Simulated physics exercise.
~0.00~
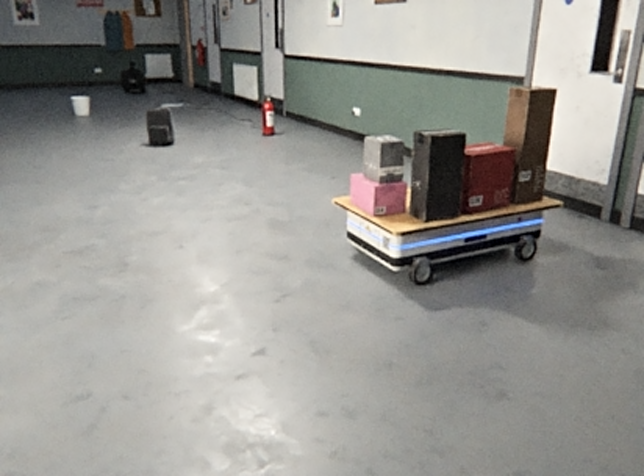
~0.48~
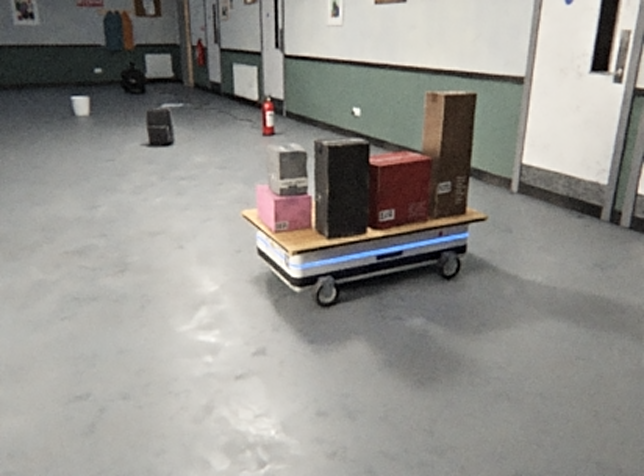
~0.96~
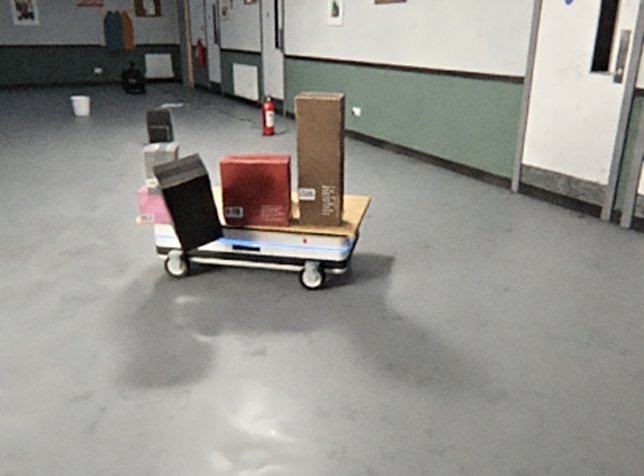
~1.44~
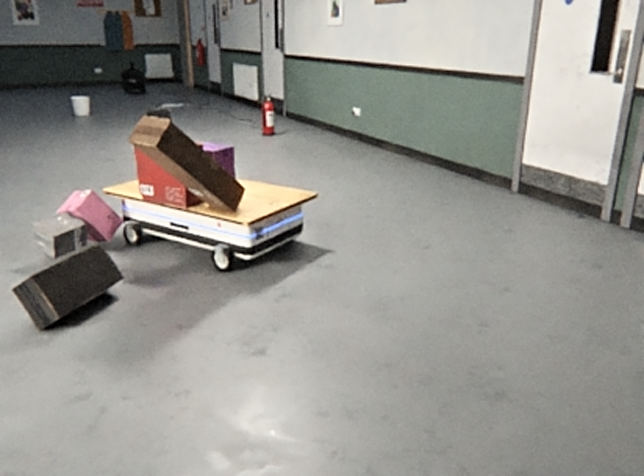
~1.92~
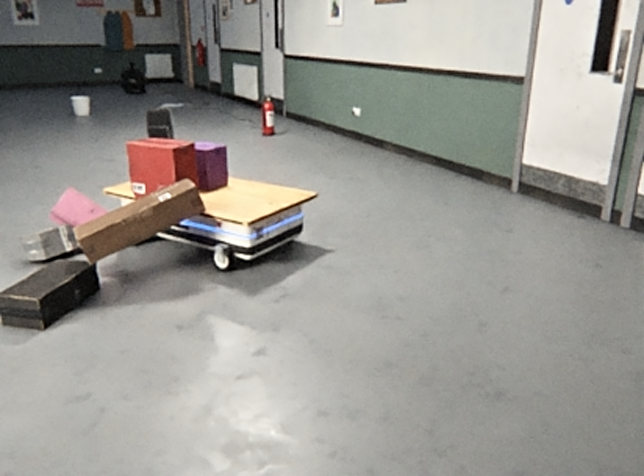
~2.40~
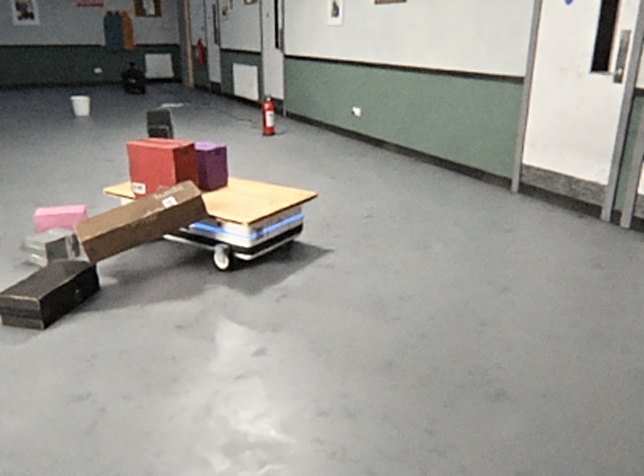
A delivery robot rolls left, turns and stops as four of its boxes topple off.
